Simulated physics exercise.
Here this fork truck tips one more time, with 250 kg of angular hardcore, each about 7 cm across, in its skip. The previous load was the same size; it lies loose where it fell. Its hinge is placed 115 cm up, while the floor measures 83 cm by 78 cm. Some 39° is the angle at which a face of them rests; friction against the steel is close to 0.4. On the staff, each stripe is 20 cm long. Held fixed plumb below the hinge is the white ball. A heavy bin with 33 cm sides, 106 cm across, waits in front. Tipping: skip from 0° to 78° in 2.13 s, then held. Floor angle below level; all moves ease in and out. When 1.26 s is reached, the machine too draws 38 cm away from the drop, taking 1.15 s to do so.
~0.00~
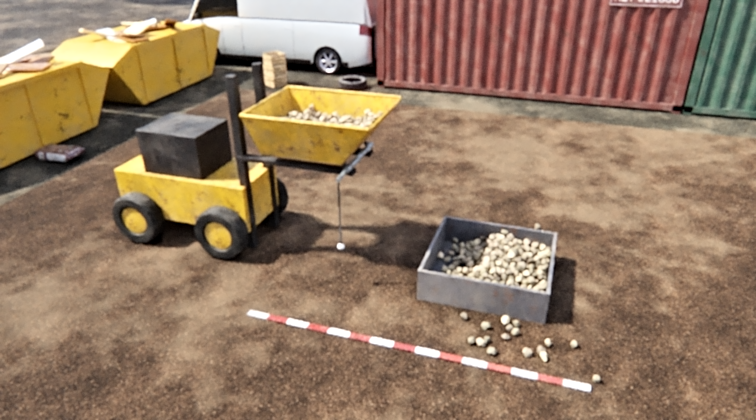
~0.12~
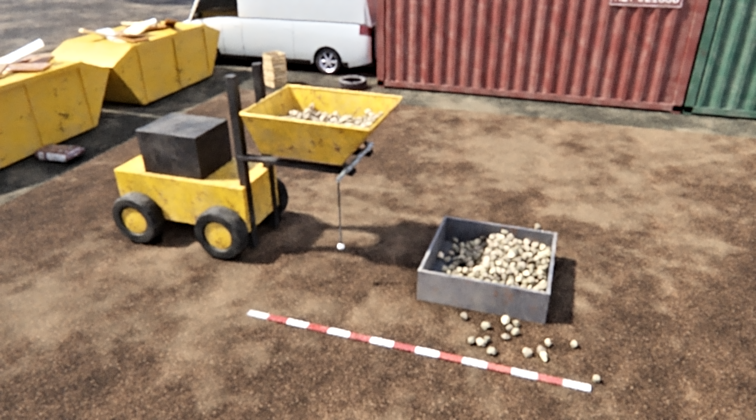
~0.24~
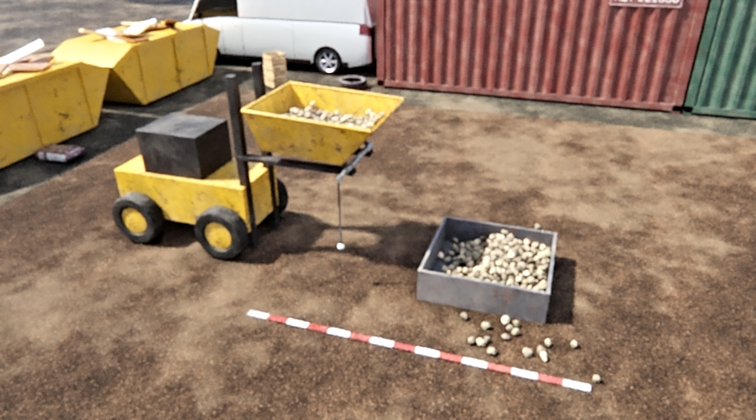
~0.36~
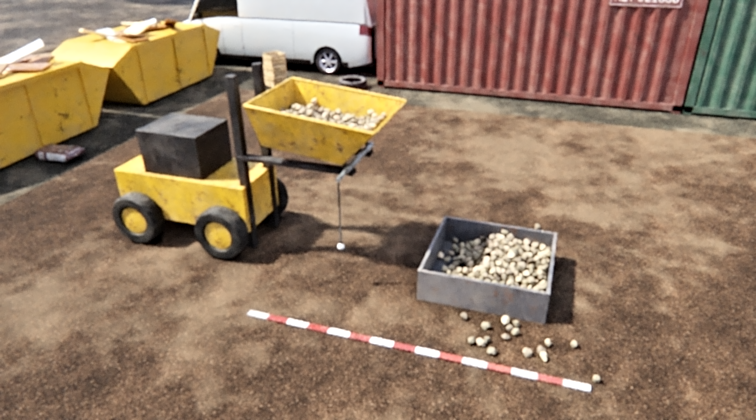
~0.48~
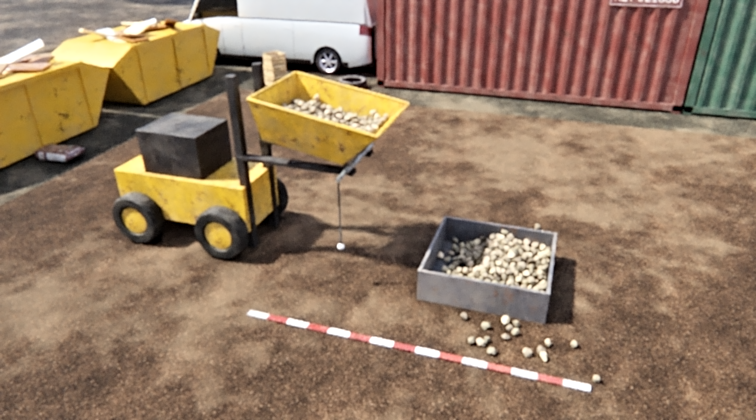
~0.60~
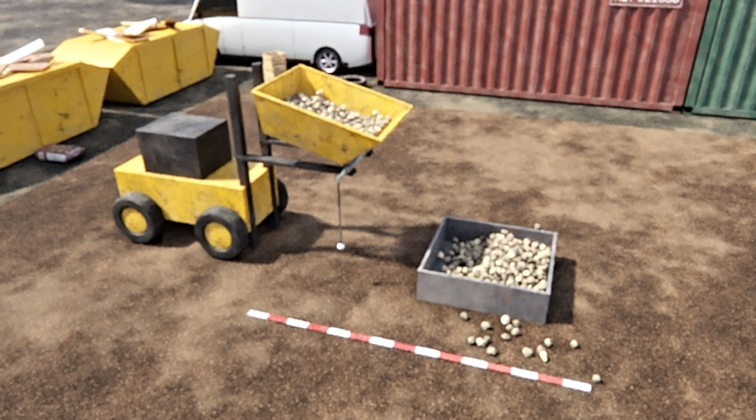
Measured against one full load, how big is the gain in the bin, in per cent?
Some 2 per cent is added.
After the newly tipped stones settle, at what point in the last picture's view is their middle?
They end up centred around (406, 258).
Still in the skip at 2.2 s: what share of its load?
It keeps some 45 percent of its load.
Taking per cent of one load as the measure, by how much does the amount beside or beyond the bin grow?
Close to 0 parts in a hundred.
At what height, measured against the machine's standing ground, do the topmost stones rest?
Looks like about 32 cm above the machine's ground.
After 1.6 s the floor is at 66°; in per cent of one load, 100 in the skip, 95 in the bin, 5 beside or beyond the bin; the foremost stones are at (554, 322).
After 2.2 s the floor is at 78°; in per cent of one load, 45 in the skip, 53 short of the bin, 97 in the bin, 5 beside or beyond the bin; the foremost stones are at (554, 322).
After 2.9 s the floor is at 78°; in per cent of one load, 13 in the skip, 84 short of the bin, 97 in the bin, 6 beside or beyond the bin; the foremost stones are at (554, 322).
After 5.3 s the floor is at 78°; in per cent of one load, 0 in the skip, 97 short of the bin, 97 in the bin, 6 beside or beyond the bin; the foremost stones are at (554, 322). Net gain in the bin, 2.
